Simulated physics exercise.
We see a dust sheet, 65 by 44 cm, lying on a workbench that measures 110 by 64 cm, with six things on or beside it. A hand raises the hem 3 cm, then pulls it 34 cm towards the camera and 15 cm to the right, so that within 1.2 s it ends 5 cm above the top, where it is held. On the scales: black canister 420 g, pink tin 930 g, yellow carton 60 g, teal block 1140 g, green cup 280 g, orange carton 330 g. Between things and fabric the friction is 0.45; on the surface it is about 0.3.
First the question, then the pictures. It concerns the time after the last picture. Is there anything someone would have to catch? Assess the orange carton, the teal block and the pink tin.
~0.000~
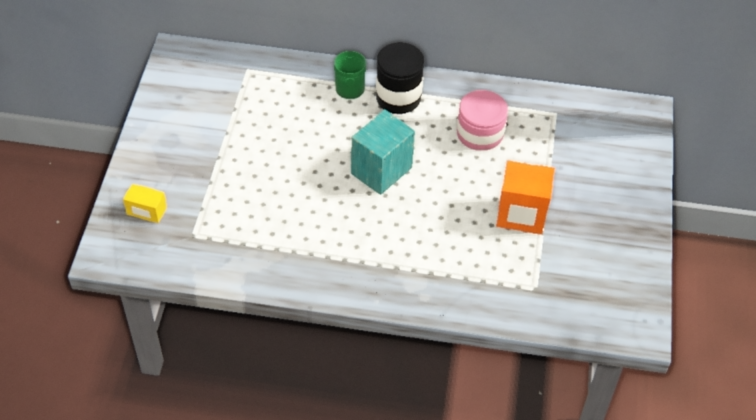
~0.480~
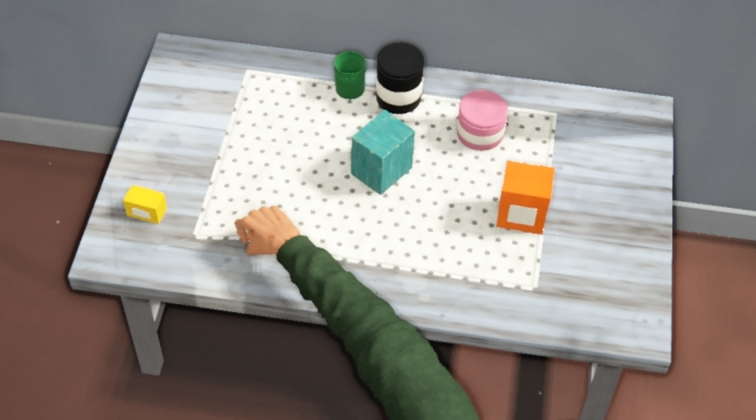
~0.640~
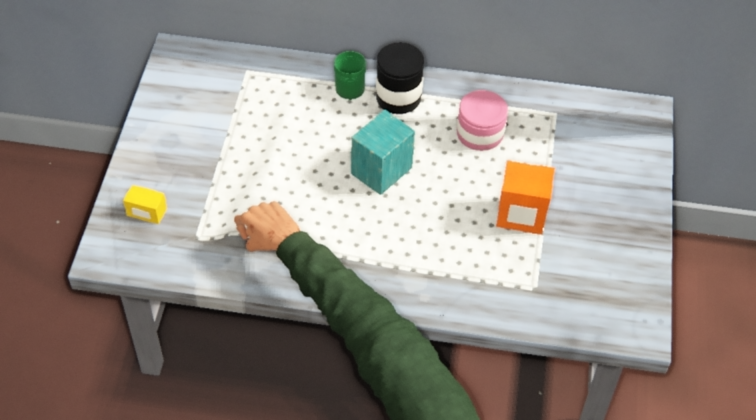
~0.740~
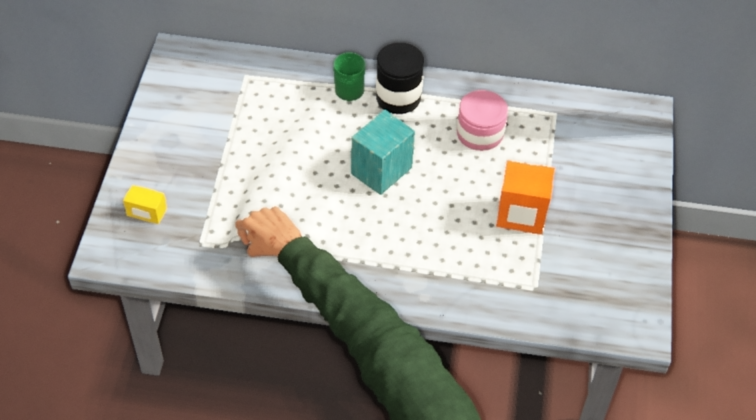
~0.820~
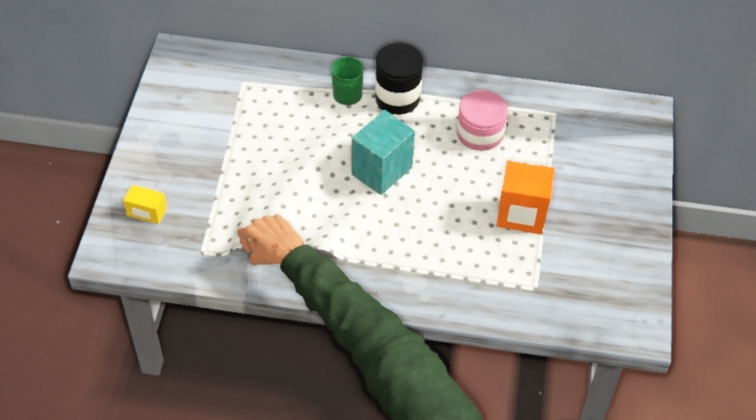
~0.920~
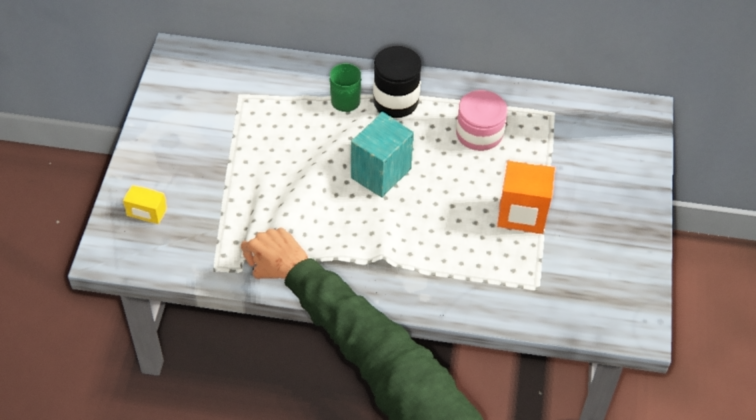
One by one: My guess is the orange carton ends up on the surface; my guess is the teal block ends up on the surface; my guess is the pink tin ends up on the surface.
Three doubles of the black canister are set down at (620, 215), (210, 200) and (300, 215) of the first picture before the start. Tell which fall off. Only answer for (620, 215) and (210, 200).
In turn: Stays up, remains.
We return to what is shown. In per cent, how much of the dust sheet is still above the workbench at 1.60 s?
I'd estimate close to 75 per cent.
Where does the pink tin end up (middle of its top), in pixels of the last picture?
Around (408, 166).
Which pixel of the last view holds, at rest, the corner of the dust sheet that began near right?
At about (563, 305).
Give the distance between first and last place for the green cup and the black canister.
For the green cup I get 35 cm, for the black canister 30 cm.
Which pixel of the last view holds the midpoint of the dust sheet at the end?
Midpoint, last view: Approx. (357, 274).
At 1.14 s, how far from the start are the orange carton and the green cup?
Roughly orange carton 0 cm and green cup 15 cm.
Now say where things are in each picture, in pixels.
In the first picture, orange carton (528, 179); teal block (383, 133); pink tin (484, 107); dust sheet corners (192, 237) (247, 70) (556, 114) (536, 291).
In the second picture, dust sheet corners (247, 70) (556, 114); grip (248, 241).
In the third picture, dust sheet corners (247, 71) (556, 114); grip (247, 237).
In the fourth picture, dust sheet corners (245, 76) (556, 114); grip (249, 242).
In the fifth picture, green cup (348, 68); dust sheet corners (242, 82) (556, 114); grip (251, 250).
In the sixth picture, orange carton (529, 178); teal block (383, 136); pink tin (483, 107); dust sheet corners (239, 95) (554, 113) (539, 290); grip (254, 264).
By 1.1 s, 100 % of the dust sheet is still over the top; teal block 7 cm off its start, pink tin 4 cm off its start, green cup 13 cm off its start.
By 1.4 s, 90 % of the dust sheet is still over the top; teal block 14 cm off its start, pink tin 11 cm off its start, orange carton 2 cm off its start.
By 1.6 s, 75 % of the dust sheet is still over the top; teal block 22 cm off its start at (360, 224), pink tin 18 cm off its start at (418, 152), orange carton 6 cm off its start at (511, 200).
By 1.8 s, 70 % of the dust sheet is still over the top; teal block 25 cm off its start, pink tin 21 cm off its start, orange carton 8 cm off its start.
By 3.4 s, 70 % of the dust sheet is still over the top; teal block 25 cm off its start at (356, 240), pink tin 21 cm off its start at (408, 166), orange carton 8 cm off its start at (508, 209), green cup 37 cm off its start at (261, 192).
